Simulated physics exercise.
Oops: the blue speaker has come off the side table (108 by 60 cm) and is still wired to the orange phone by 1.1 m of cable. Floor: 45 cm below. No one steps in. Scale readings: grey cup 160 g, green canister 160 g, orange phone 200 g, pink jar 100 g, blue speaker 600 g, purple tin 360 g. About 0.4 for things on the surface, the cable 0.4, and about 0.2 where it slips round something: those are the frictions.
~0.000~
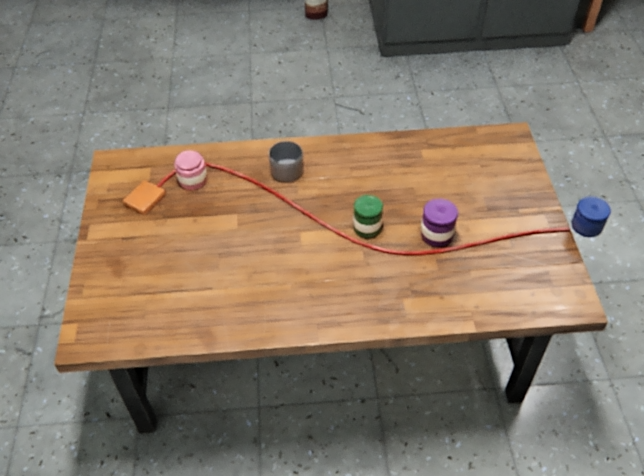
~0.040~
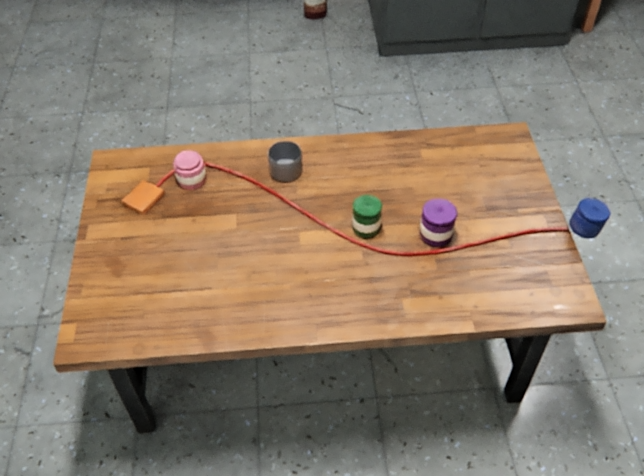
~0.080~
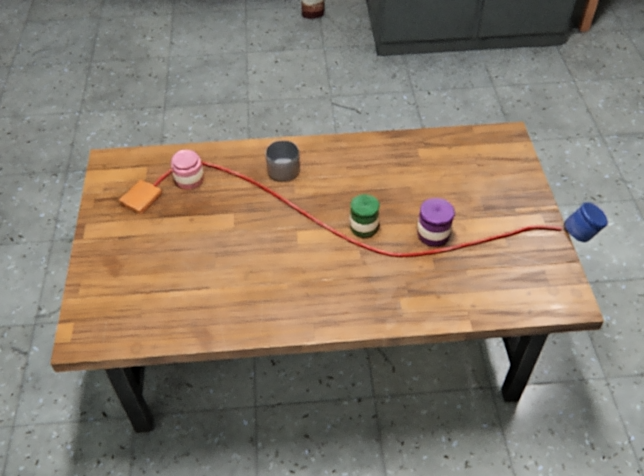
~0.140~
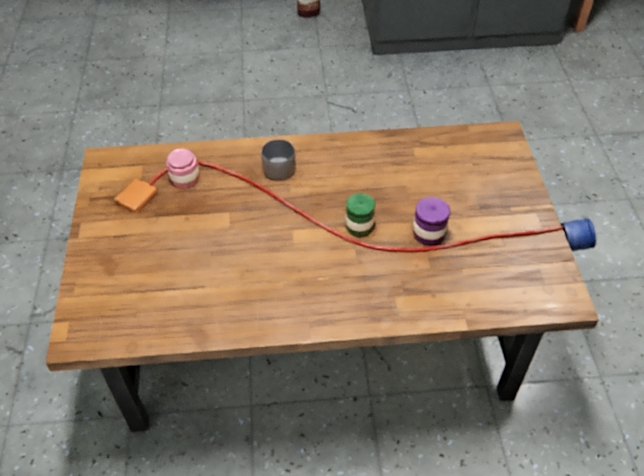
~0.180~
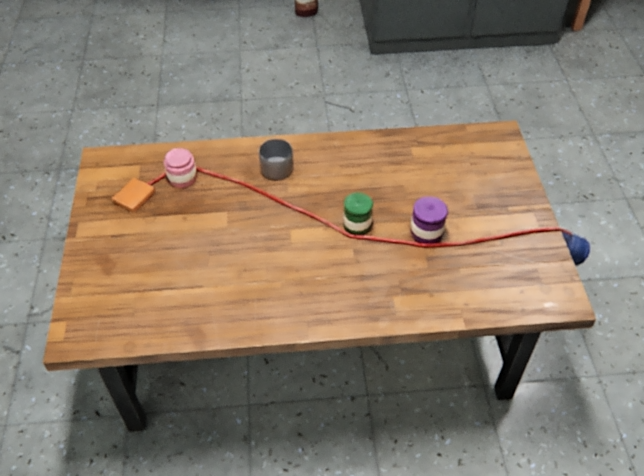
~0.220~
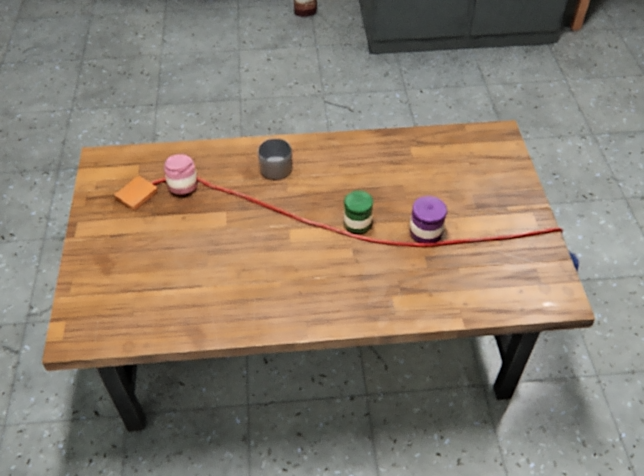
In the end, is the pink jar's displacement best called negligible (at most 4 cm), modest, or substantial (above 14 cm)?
Best called substantial.
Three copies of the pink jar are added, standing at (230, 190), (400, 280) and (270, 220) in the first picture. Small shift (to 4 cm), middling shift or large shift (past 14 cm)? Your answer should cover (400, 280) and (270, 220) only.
Result, in order: Minor / minor.
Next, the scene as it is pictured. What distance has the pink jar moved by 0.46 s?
The pink jar is around 25 cm from where it began.
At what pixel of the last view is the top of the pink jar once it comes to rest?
Around (184, 250).
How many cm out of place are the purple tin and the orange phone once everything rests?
Purple tin roughly 0 cm, orange phone roughly 45 cm.
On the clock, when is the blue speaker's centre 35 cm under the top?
At about 0.44 s.
At 0.5 s, the cable's tail end at (242, 215); pink jar 25 cm off its start, orange phone 24 cm off its start, blue speaker over the edge.
At 0.7 s, the cable's tail end at (340, 218); pink jar 28 cm off its start, orange phone 44 cm off its start, blue speaker over the edge.
At 1.0 s, the cable's tail end at (344, 218); pink jar 28 cm off its start at (184, 250), orange phone 44 cm off its start at (326, 211), blue speaker over the edge.
At 1.2 s, the cable's tail end at (344, 218); pink jar 28 cm off its start, orange phone 44 cm off its start, blue speaker over the edge.
At 2.4 s, the cable's tail end at (344, 218); pink jar 28 cm off its start at (184, 250), orange phone 44 cm off its start at (326, 211), blue speaker over the edge, green canister 1 cm off its start at (360, 199).
